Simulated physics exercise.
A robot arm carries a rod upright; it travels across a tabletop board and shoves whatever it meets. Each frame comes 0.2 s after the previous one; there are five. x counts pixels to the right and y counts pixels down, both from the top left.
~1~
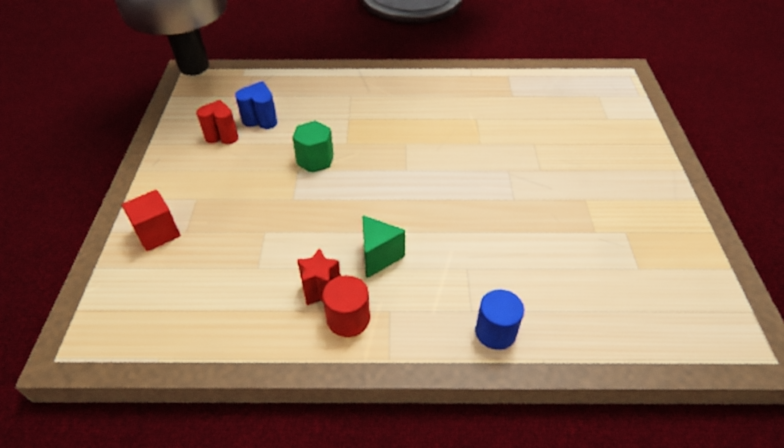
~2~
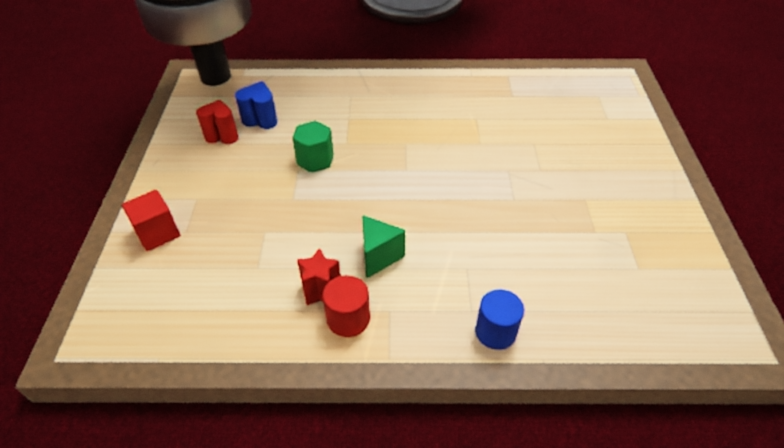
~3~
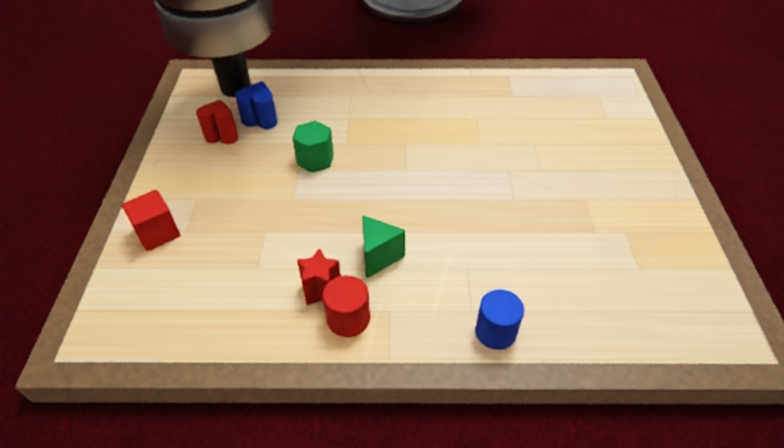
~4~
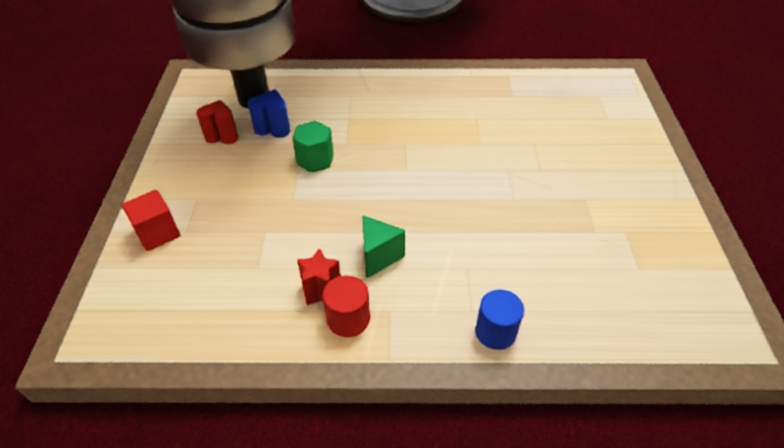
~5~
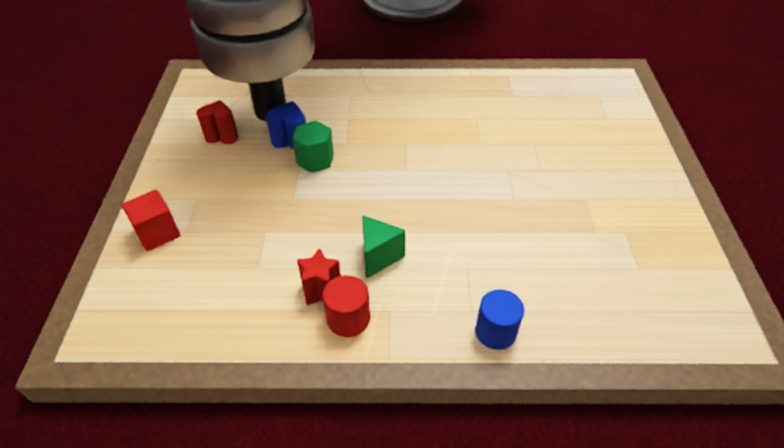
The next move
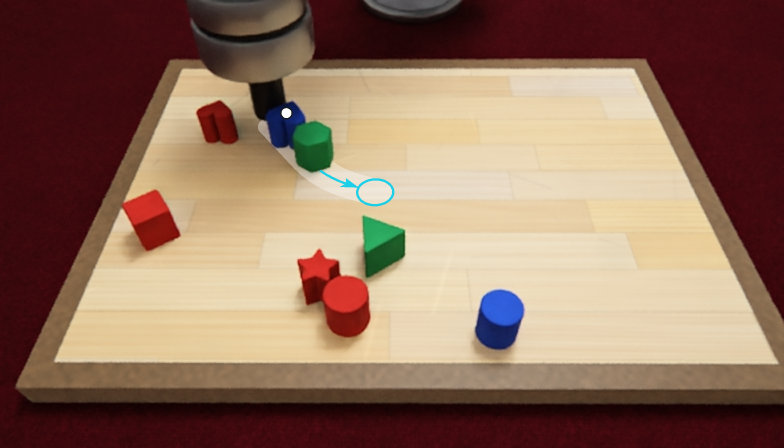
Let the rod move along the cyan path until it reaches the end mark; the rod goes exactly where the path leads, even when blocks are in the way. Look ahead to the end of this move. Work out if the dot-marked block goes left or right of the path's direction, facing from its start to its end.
Out to the right.
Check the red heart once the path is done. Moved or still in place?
It ends up on the same spot.
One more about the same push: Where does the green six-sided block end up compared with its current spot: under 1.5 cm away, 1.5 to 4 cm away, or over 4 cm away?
Displacement: Past 4 cm.
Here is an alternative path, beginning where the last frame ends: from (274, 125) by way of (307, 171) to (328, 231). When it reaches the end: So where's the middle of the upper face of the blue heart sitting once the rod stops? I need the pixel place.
Around pixel (362, 201).
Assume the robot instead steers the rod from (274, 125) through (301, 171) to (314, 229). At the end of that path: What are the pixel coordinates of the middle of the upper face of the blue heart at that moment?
When the path ends, it will be at (345, 192).
Path on the board, from (274, 125) via (299, 151) and (329, 176), ending at (375, 192); the dot is on the blue heart.
On the path given first. One third of the way, rod (297, 137); blue heart (315, 139); green six-sided block (345, 156), turned 15° anticlockwise.
Two thirds of the way, rod (327, 162); blue heart (349, 165); green six-sided block (386, 179), turned 30° anticlockwise.
At the end, rod (375, 178); red heart in place; blue heart (384, 189), turned 25° clockwise; green six-sided block (422, 199), turned 70° anticlockwise.
